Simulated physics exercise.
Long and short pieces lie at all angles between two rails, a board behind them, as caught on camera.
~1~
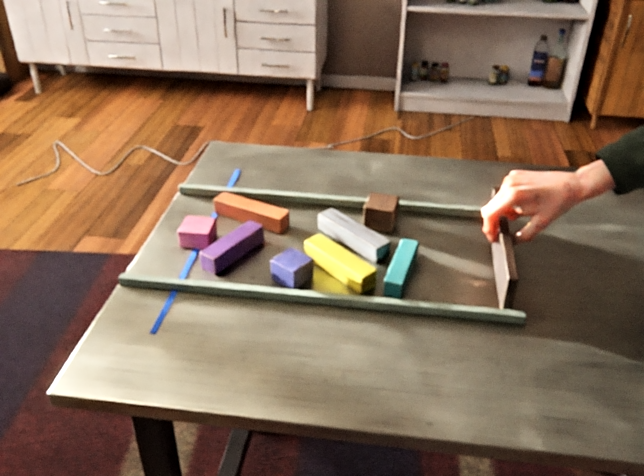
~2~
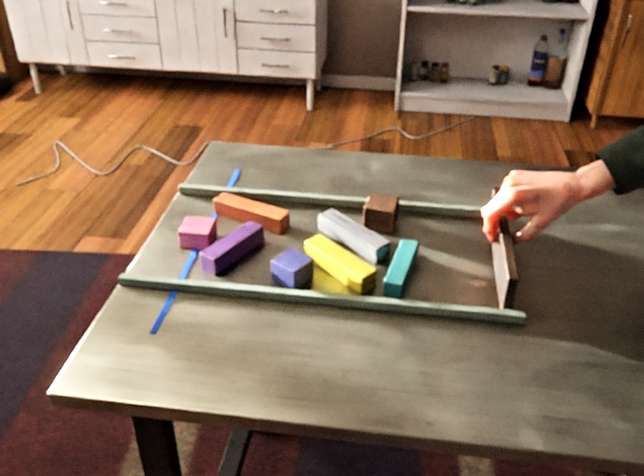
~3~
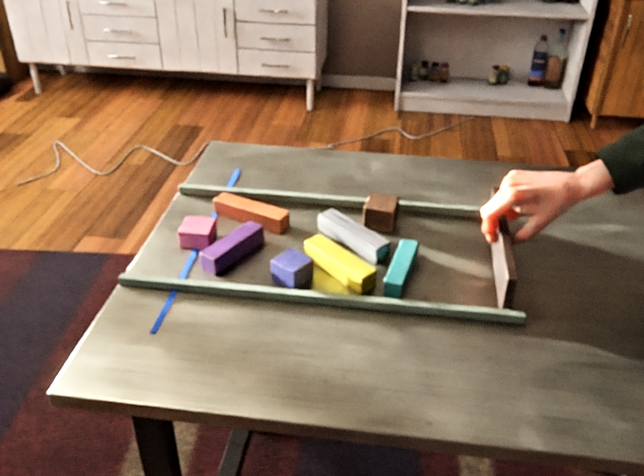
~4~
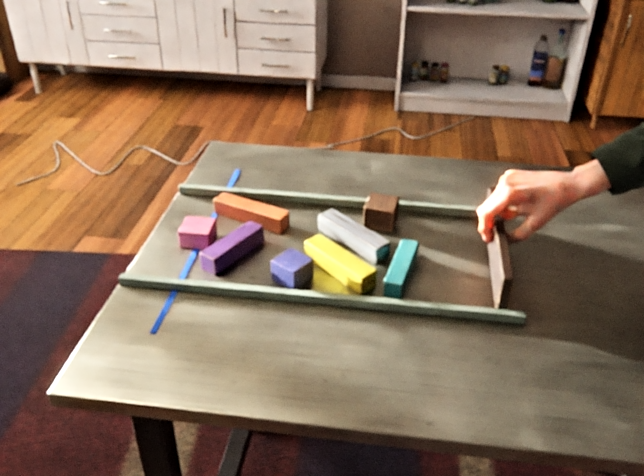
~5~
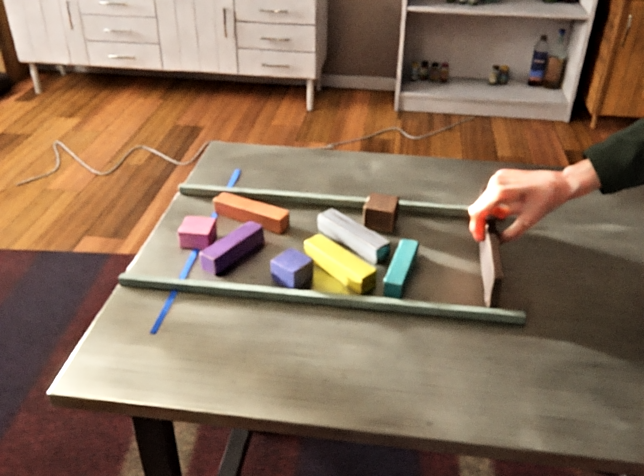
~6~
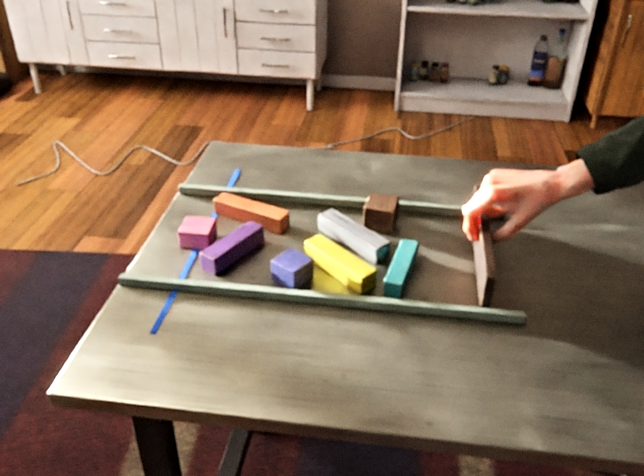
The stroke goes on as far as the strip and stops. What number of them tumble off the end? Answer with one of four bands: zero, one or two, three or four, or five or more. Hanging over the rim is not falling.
Three or four.
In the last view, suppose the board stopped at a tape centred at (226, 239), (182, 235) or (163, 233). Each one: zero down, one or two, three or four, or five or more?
Counts for the three tries are one to two, five or more and five or more.
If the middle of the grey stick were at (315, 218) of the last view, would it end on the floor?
Lab note: Started there, it remains on top.
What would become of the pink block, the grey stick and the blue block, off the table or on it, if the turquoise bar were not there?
Taking them one by one, the pink block drops away, the grey stick holds its spot and the blue block holds its spot.
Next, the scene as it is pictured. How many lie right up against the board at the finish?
I count 2 of them.
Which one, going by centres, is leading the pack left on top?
The yellow stick finishes closest.
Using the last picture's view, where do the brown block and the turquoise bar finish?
Final spots - brown block (203, 199), turquoise bar (184, 249).
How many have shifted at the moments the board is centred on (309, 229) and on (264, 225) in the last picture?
Counts: 7, 8.
Soon after, none off yet; pink block at rest near (198, 233); purple bar at rest near (233, 247); orange bar at rest near (251, 212).
At rest, the number that fall off is three or four; fallen, blue block, orange bar, purple bar and pink block.
